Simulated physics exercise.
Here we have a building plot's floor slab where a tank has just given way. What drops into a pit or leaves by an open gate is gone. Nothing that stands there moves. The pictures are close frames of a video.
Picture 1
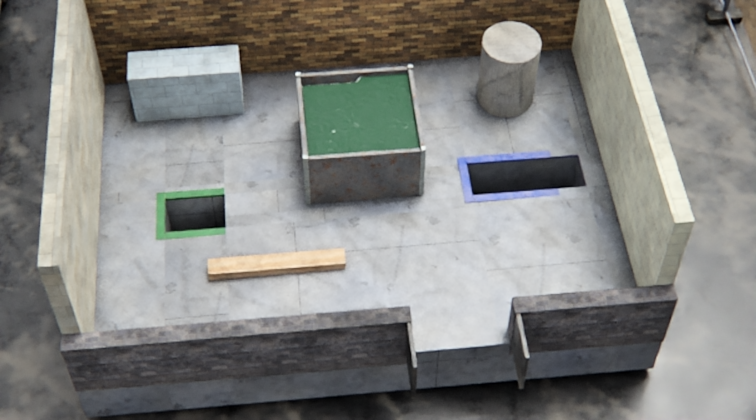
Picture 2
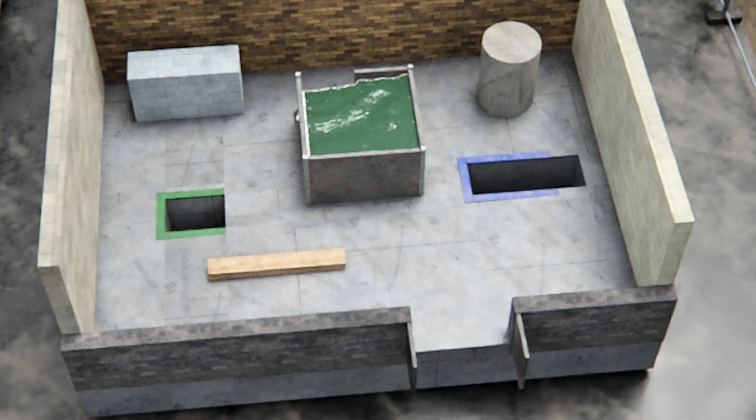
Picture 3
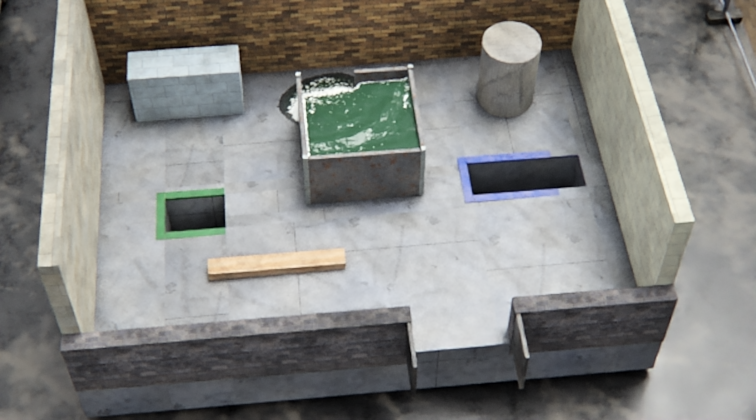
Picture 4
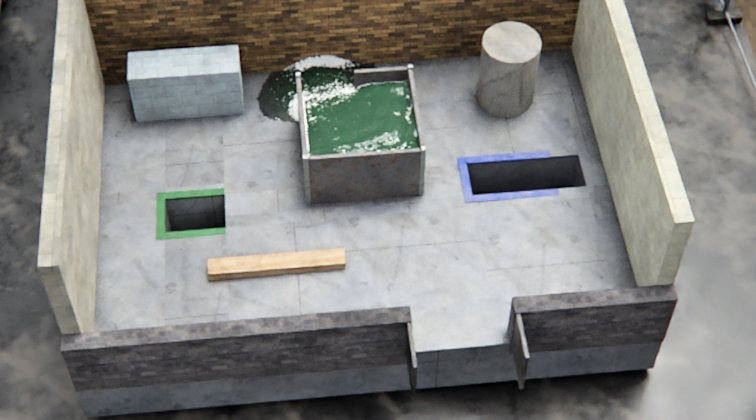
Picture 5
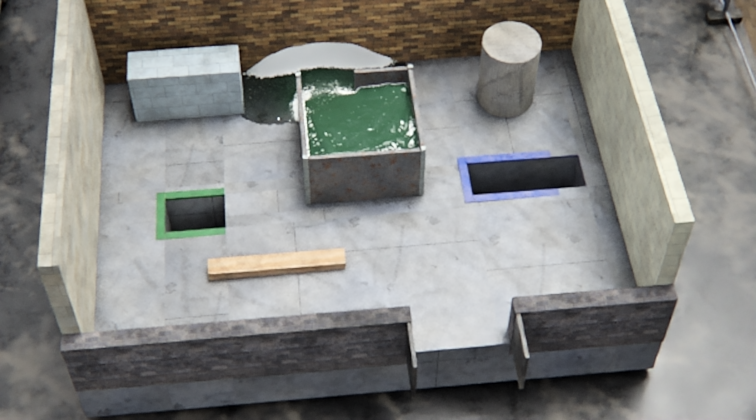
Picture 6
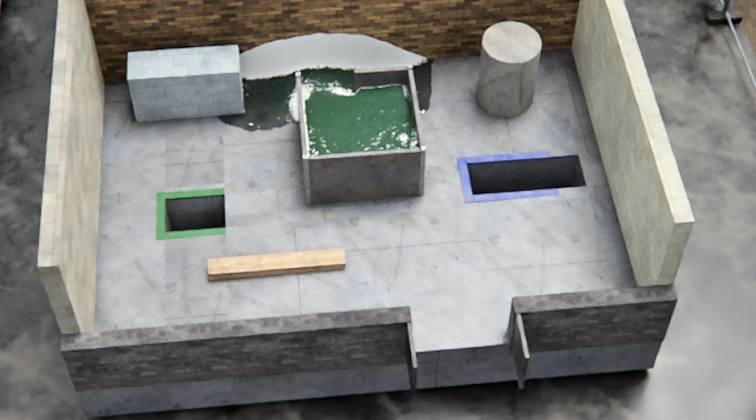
Green water pours out the far side of a square tank and spreads behind it.
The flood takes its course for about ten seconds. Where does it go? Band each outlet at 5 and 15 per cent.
One by one: The gate takes under 5 %; the green pit takes over 15 %; the blue pit takes over 15 %.
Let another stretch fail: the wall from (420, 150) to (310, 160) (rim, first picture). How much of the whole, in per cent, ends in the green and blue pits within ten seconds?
Roughly, in per cent: Green 12, blue 8.
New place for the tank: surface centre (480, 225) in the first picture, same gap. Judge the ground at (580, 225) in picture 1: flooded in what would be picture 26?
There: Dry.
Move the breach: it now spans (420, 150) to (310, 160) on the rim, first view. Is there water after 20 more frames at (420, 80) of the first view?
Verdict: Free of water.
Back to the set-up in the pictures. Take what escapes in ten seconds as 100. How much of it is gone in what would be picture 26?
Near 25 in a hundred.
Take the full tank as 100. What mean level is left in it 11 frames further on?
About 42 per cent.
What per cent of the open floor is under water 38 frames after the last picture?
Near 80 in a hundred.
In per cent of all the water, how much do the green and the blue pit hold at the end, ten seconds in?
About 18 and 24 per cent.
A moment on, water covers 15 % of the floor; the gate 0 %, the green pit 0 %, the blue pit 0 %.
Next, water covers 35 % of the floor; the gate 0 %, the green pit 0 %, the blue pit 1 %.
Then, water covers 60 % of the floor; the gate 0 %, the green pit 4 %, the blue pit 6 %.
Later, water covers 80 % of the floor; the gate 0 %, the green pit 12 %, the blue pit 16 %.
In the end, water covers 90 % of the floor; the gate 2 %, the green pit 19 %, the blue pit 23 %.
